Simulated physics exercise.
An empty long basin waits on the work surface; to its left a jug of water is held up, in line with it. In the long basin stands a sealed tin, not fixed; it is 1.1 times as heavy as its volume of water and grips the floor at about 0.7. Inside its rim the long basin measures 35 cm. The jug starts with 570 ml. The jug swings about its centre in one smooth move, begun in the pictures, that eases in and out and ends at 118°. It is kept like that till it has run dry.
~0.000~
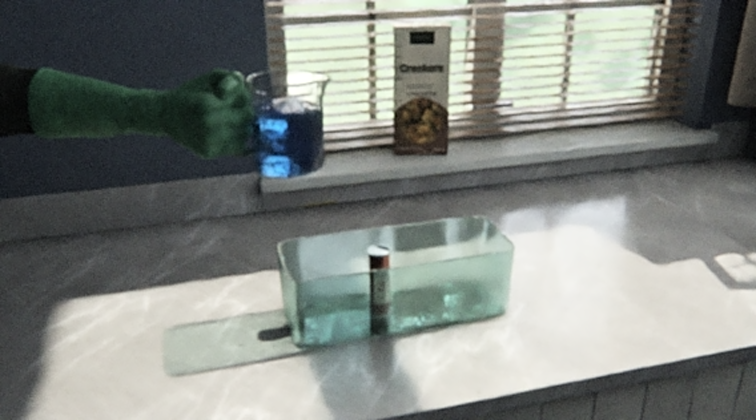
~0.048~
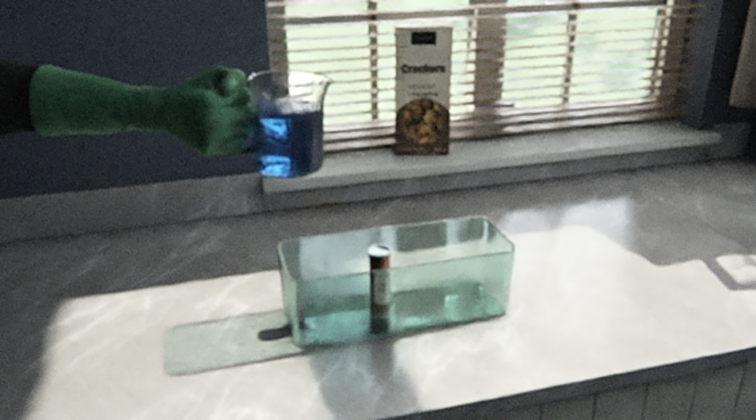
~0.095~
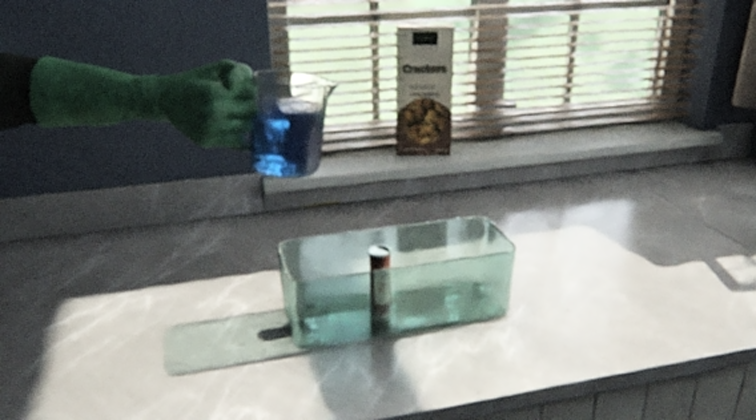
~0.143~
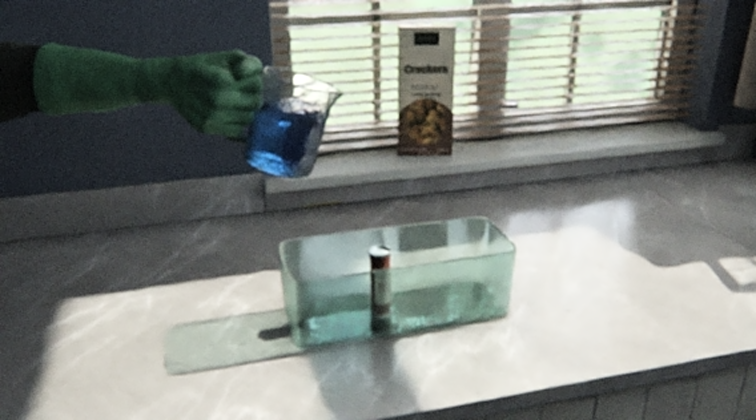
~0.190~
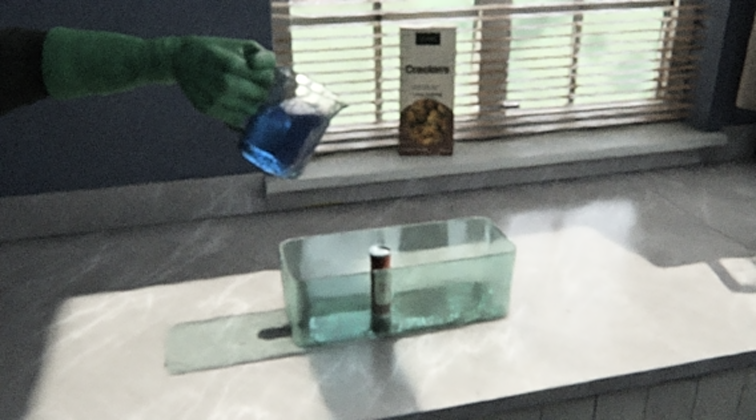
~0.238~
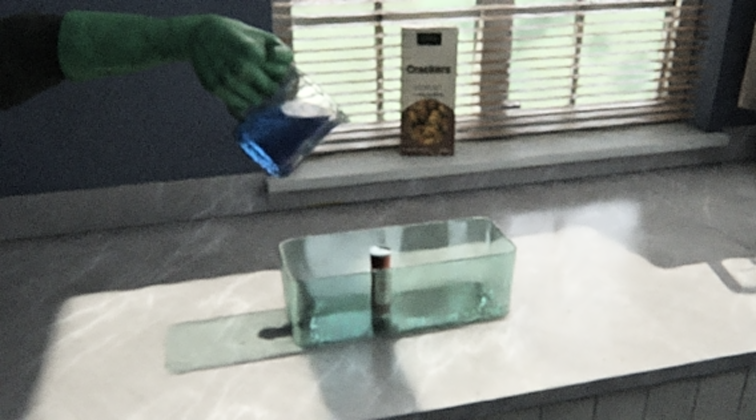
A green-gloved hand tilting a glass jug of blue liquid rightward above a pale green glass basin on a sunlit worktop.
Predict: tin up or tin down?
The tin keeps standing.
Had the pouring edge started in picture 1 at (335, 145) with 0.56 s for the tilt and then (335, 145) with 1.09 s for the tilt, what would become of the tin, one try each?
First it goes over; then it goes over.
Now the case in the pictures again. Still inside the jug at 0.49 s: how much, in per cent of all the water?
Near 52 in a hundred.
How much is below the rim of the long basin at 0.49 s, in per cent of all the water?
About 7 per cent.
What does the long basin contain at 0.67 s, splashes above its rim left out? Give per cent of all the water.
About 70 per cent.
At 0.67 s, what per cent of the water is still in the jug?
Near 7 in a hundred.
By 0.49 s the tilt is 113° and 51 per cent is still to pour; the tin stands where it began.
By 0.67 s the tilt is 118° and 7 per cent is still to pour; the tin stands where it began.
By 0.85 s the tilt is 118° and 0 per cent is still to pour; the tin stands where it began.
By 1.06 s the tilt is 118° and 0 per cent is still to pour; the tin stands where it began.
At rest the tin stands where it began.
